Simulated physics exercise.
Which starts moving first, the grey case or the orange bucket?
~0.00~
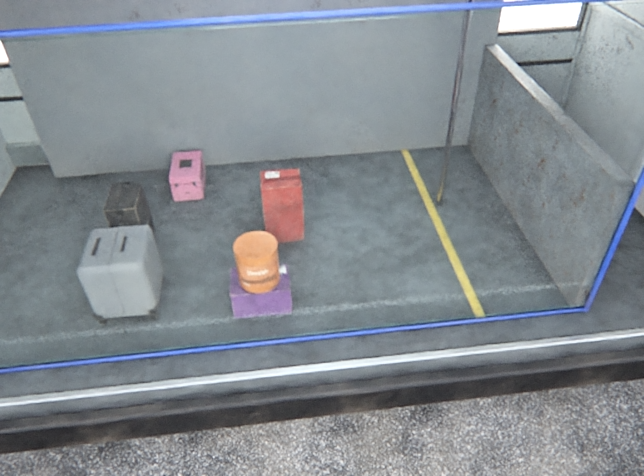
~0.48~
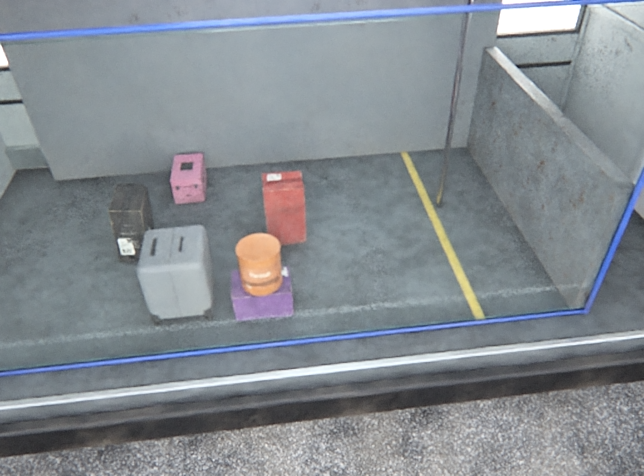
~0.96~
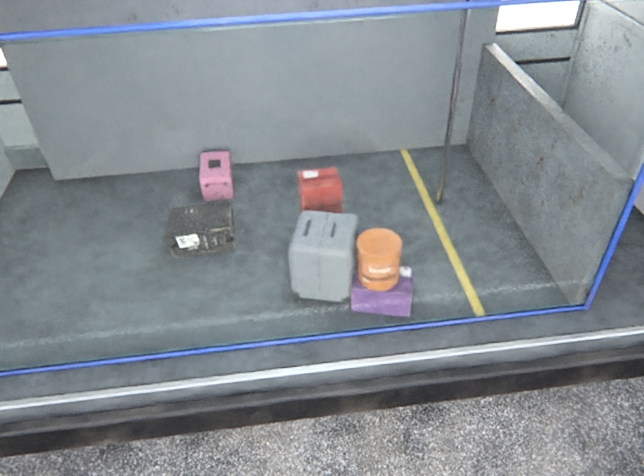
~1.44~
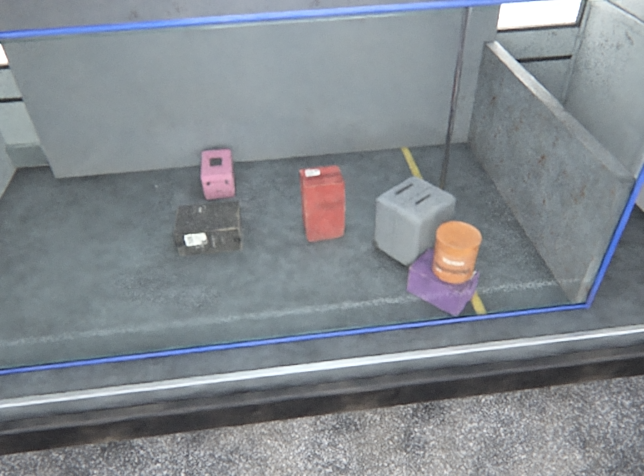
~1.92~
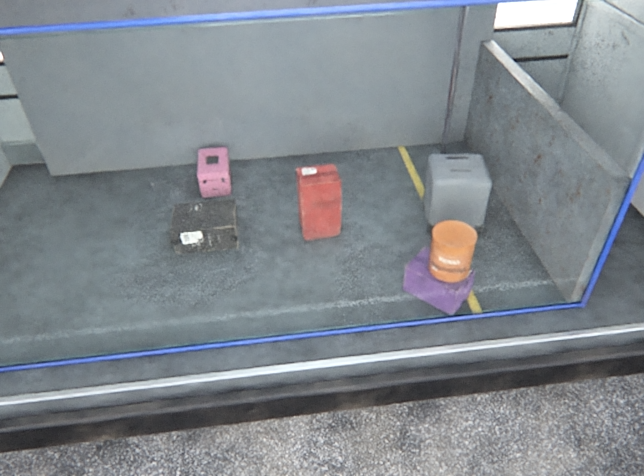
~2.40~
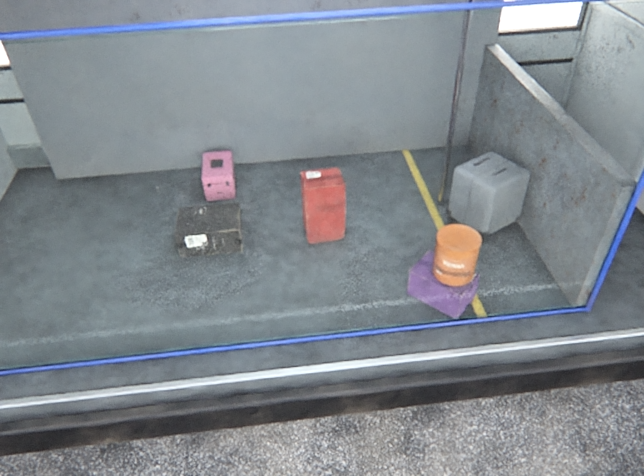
The grey case starts moving first, sliding right while the orange bucket is still in its place. The bucket moves off to the right after that.
